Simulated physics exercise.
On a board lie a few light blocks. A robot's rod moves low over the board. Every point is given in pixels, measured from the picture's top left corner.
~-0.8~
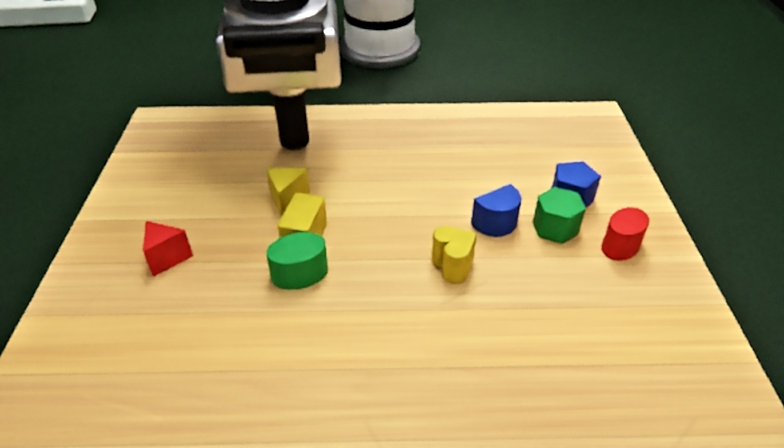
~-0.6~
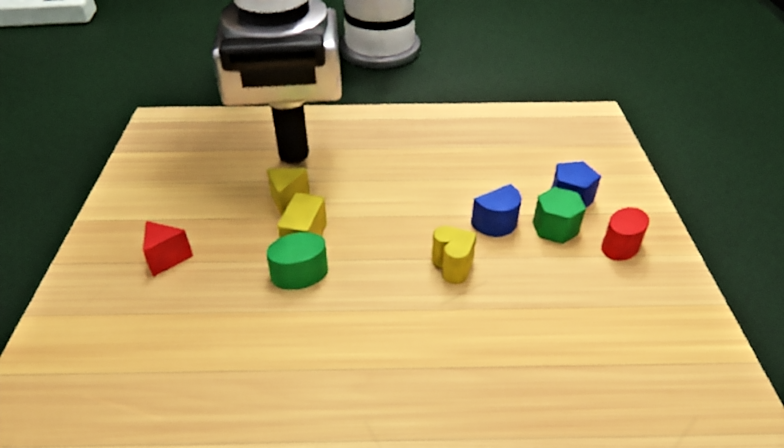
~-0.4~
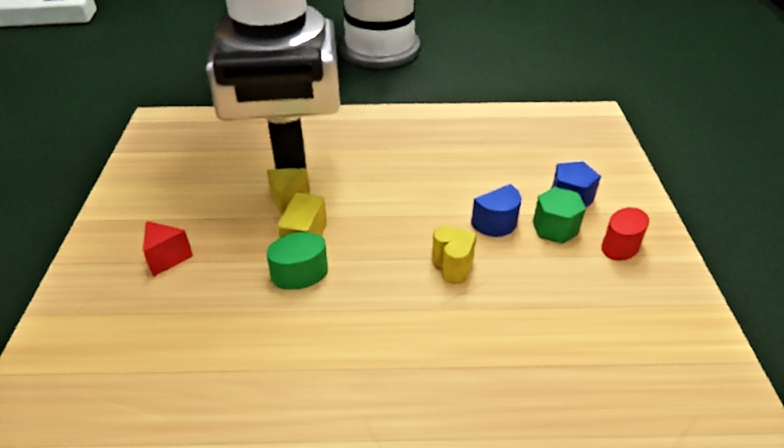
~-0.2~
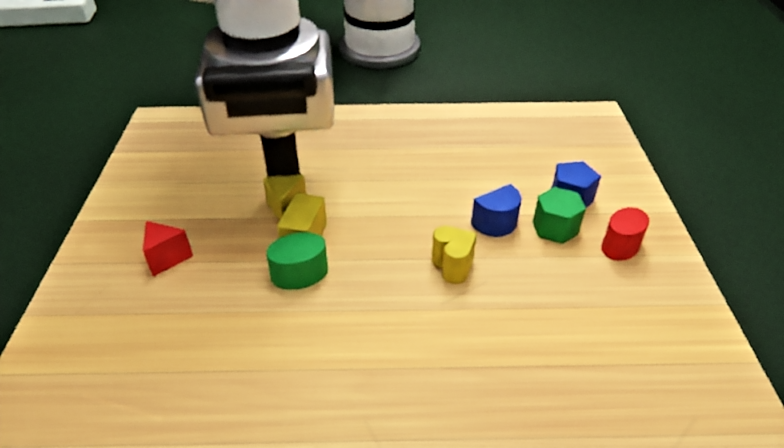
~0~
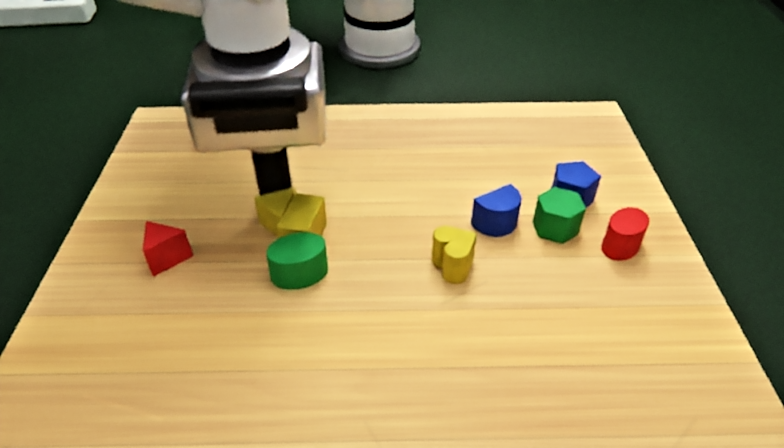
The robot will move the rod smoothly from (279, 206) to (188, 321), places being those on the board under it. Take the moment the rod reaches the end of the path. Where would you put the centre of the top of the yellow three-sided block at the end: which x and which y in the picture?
I think it will end close to (251, 251).
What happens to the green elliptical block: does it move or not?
It gets moved.
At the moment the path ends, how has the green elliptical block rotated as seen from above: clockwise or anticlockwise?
The green elliptical block rotates counterclockwise.
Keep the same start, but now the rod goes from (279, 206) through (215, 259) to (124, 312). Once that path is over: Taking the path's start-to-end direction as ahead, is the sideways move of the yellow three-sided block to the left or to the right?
Towards the left-hand side.
The first path, step by step. One third of the way, rod at (249, 232); yellow three-sided block at (259, 232), turned 20° anticlockwise; green elliptical block at (298, 250), turned 15° anticlockwise.
Two thirds of the way, rod at (219, 269); yellow three-sided block at (251, 251), turned 45° anticlockwise; green elliptical block at (301, 254), turned 35° anticlockwise.
At the end, rod at (185, 313); yellow three-sided block at (251, 251), turned 45° anticlockwise; green elliptical block at (301, 254), turned 35° anticlockwise; yellow oblong block unmoved.
